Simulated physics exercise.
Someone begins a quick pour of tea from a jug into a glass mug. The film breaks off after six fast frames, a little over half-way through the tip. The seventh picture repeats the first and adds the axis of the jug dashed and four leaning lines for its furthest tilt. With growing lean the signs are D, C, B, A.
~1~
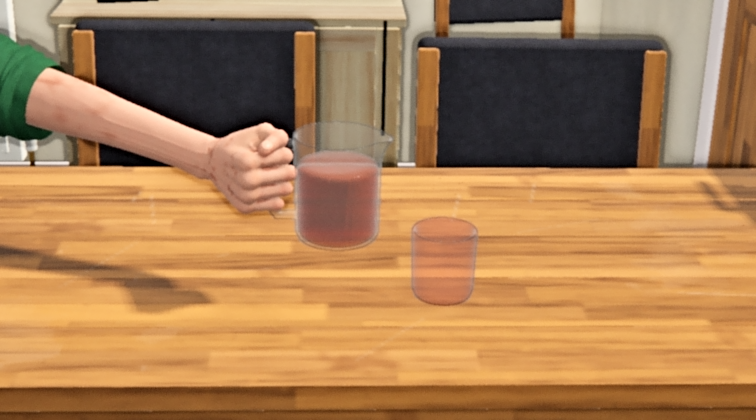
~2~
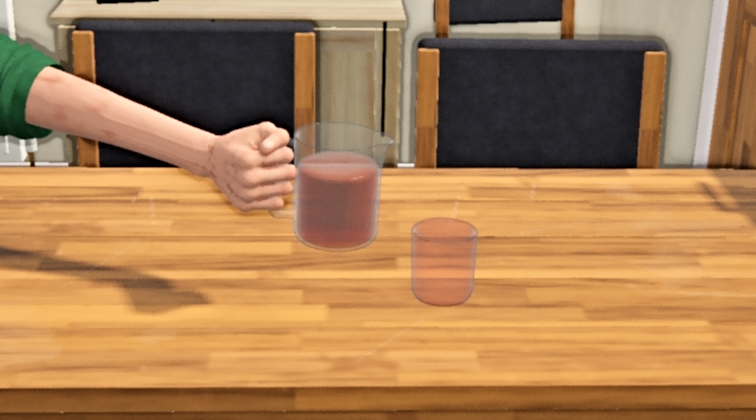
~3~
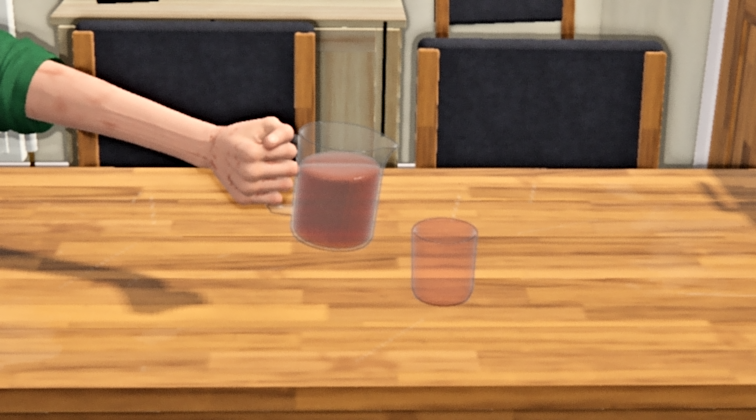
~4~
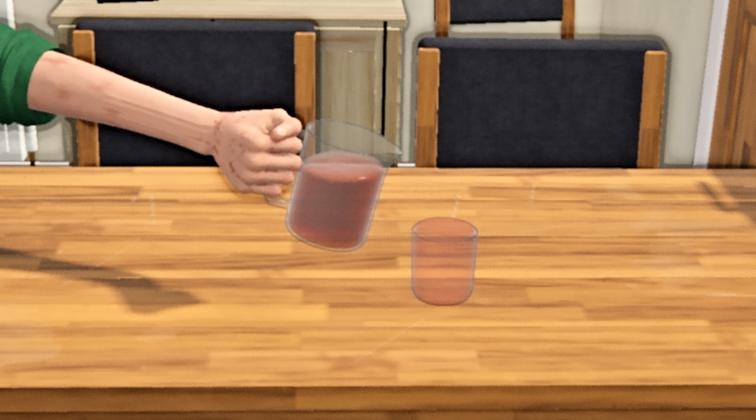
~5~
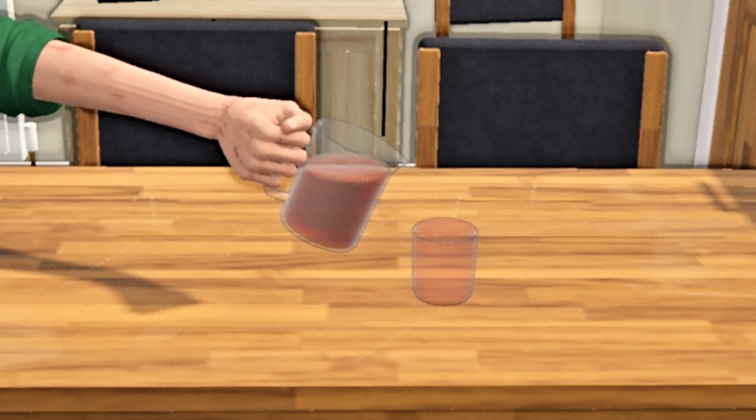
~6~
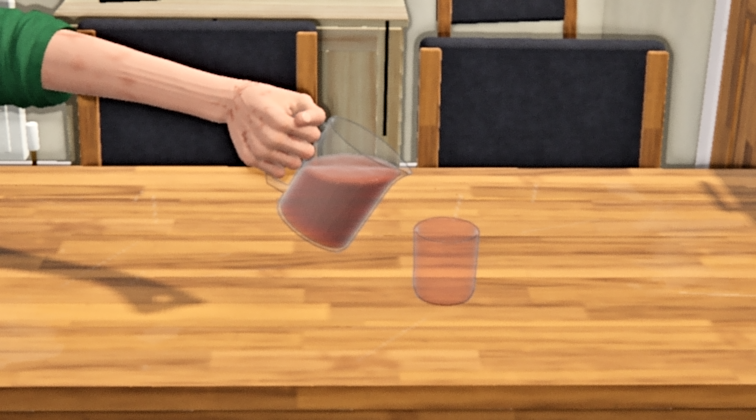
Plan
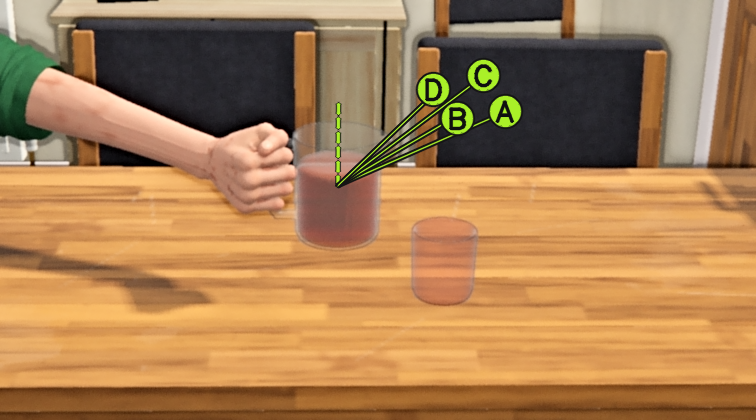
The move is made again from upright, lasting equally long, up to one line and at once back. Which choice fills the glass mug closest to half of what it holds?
It is B.
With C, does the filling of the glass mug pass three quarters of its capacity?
No.
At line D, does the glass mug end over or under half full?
Under.
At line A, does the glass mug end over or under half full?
Over half.
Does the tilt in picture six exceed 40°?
No.
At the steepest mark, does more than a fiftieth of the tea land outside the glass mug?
No, it does not.
On the marked copy, A at (490, 118); B at (441, 125); C at (470, 85); D at (423, 103).
With A, the glass mug ends with about 73 % of what it can hold.
With B, the glass mug ends with about 48 % of what it can hold.
With C, the glass mug ends with about 29 % of what it can hold.
With D, the glass mug ends with about 16 % of what it can hold.
